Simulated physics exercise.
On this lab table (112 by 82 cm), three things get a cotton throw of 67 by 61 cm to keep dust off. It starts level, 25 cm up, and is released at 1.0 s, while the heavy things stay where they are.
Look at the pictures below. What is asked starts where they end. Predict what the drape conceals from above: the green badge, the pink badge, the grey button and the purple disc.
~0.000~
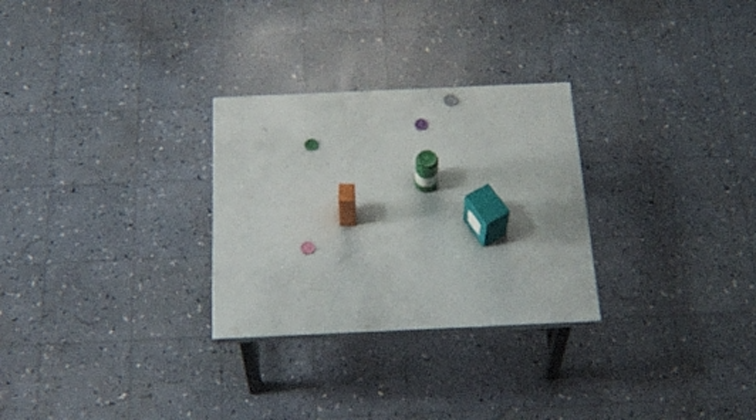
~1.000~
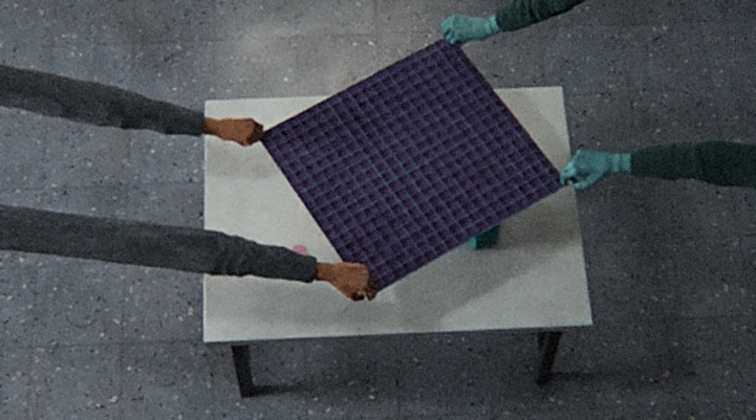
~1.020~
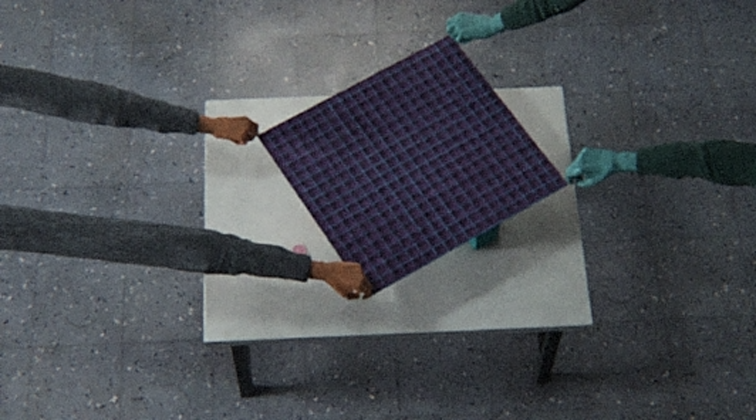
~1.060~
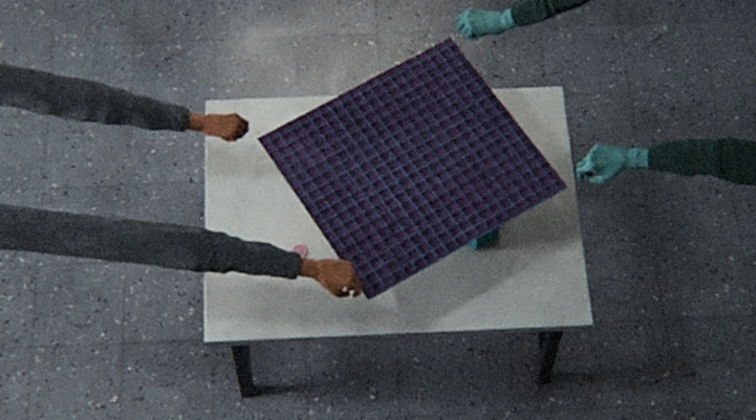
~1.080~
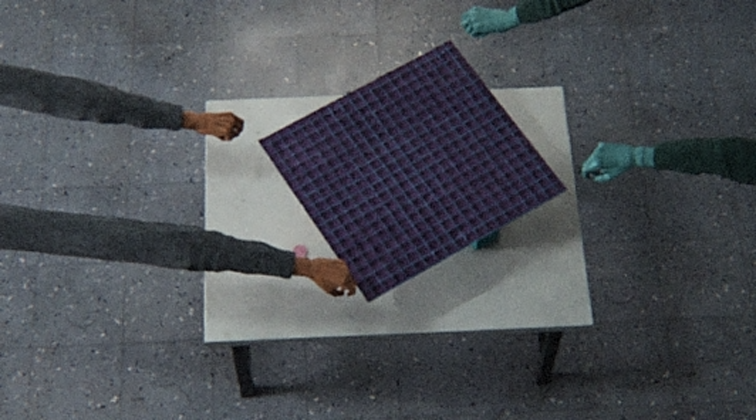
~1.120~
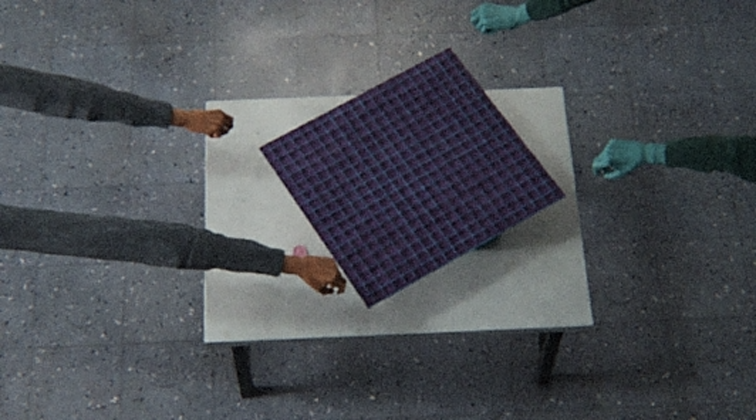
The green badge remains in the open, the pink badge remains in the open, the grey button ends under the cloth, the purple disc vanishes under it.
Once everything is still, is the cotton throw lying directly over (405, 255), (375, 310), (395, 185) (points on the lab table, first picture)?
First spot is overlaid, second stays visible, third is overlaid.
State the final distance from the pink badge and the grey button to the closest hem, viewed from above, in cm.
Around 6 centimetres for the first one and around 4 centimetres for the second.
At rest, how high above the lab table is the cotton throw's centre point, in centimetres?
I'd put it near 17 cm.
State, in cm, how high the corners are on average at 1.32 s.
Mean corner height at that time: Approx. 2 cm.
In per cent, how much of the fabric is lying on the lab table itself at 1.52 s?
Roughly 20 per cent of it.
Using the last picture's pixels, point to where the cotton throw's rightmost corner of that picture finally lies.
Looks like it ends up close to (527, 250).
At 1.3 s, 20 % of it is down, spanning 70 by 71 cm, above purple disc, grey button.
At 1.5 s, 20 % of it is down, spanning 74 by 73 cm, above purple disc, grey button.
At 1.7 s, 25 % of it is down, spanning 72 by 73 cm, above purple disc, grey button.
At 1.9 s, 20 % of it is down, spanning 72 by 73 cm, above purple disc, grey button.
At 2.7 s, 25 % of it is down, spanning 72 by 73 cm, above purple disc, grey button.
